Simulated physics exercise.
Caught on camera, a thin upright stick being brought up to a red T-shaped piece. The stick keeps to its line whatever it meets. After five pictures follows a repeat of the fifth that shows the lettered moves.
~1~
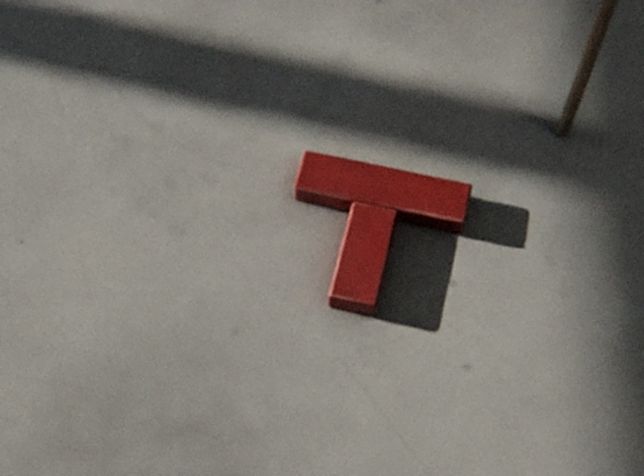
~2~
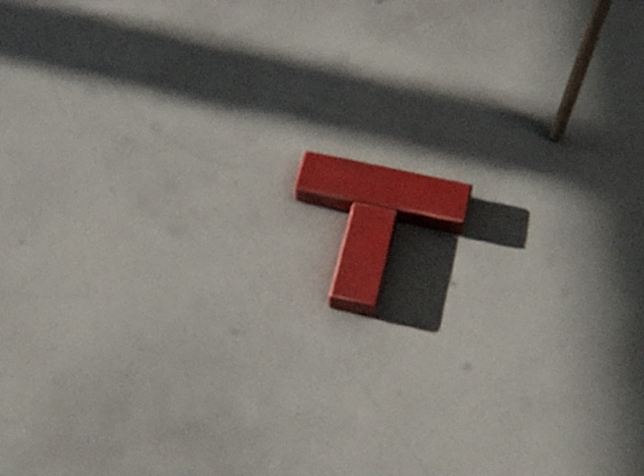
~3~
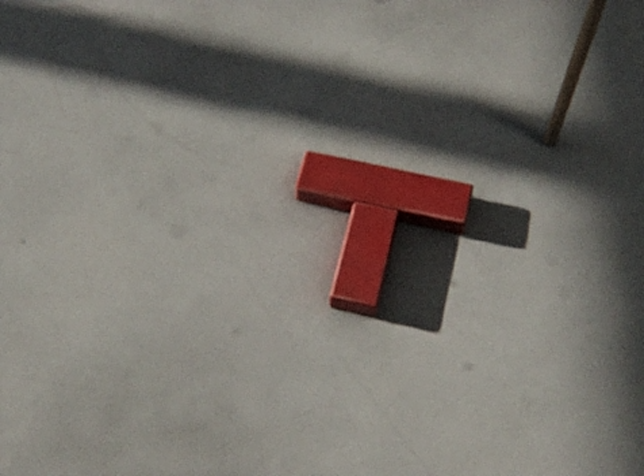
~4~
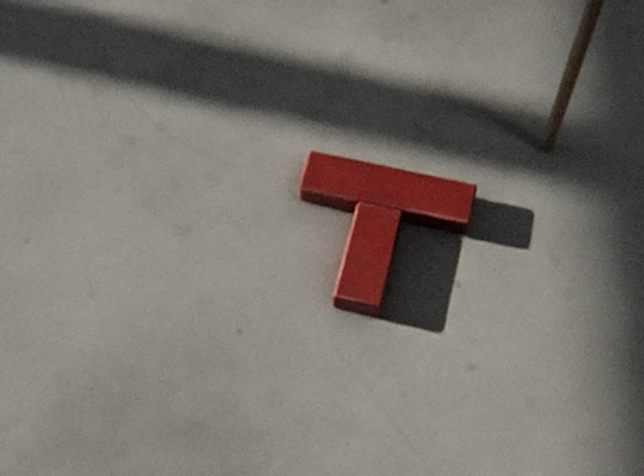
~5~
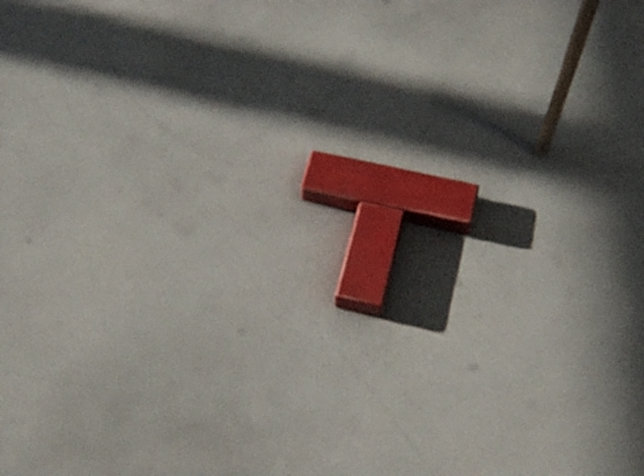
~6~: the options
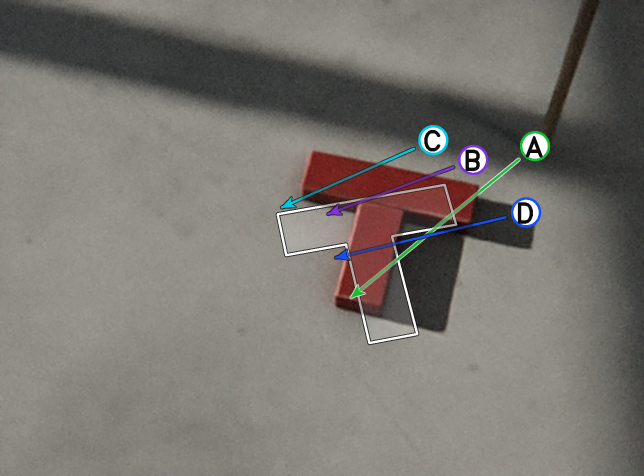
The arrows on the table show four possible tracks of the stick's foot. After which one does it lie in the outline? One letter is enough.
Only C fits it in.
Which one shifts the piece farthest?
That is D.
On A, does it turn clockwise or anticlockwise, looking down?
It turns clockwise.
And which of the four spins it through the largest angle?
That is A.
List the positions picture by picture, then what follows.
Red T-shaped piece (384, 186), in the first frame.
Red T-shaped piece (384, 186), in the second frame.
Red T-shaped piece (385, 186), in the third frame.
Red T-shaped piece (389, 186), in the fourth frame.
Red T-shaped piece (391, 186), in the fifth frame.
On the marked copy, A from (519, 159) to (351, 298); B from (454, 167) to (328, 214); C from (414, 149) to (282, 208); D from (506, 217) to (336, 258).
Taking C. A third of the way, foot of the stick (366, 171), piece (388, 188).
Two thirds of the way, foot of the stick (318, 192), piece (371, 202).
When it is over, foot of the stick (282, 208), piece (366, 207); it fills the outline.
As for the rest, A leaves the piece out of the outline, at (320, 250); B leaves the piece out of the outline, at (349, 229); D leaves the piece out of the outline, at (273, 183).
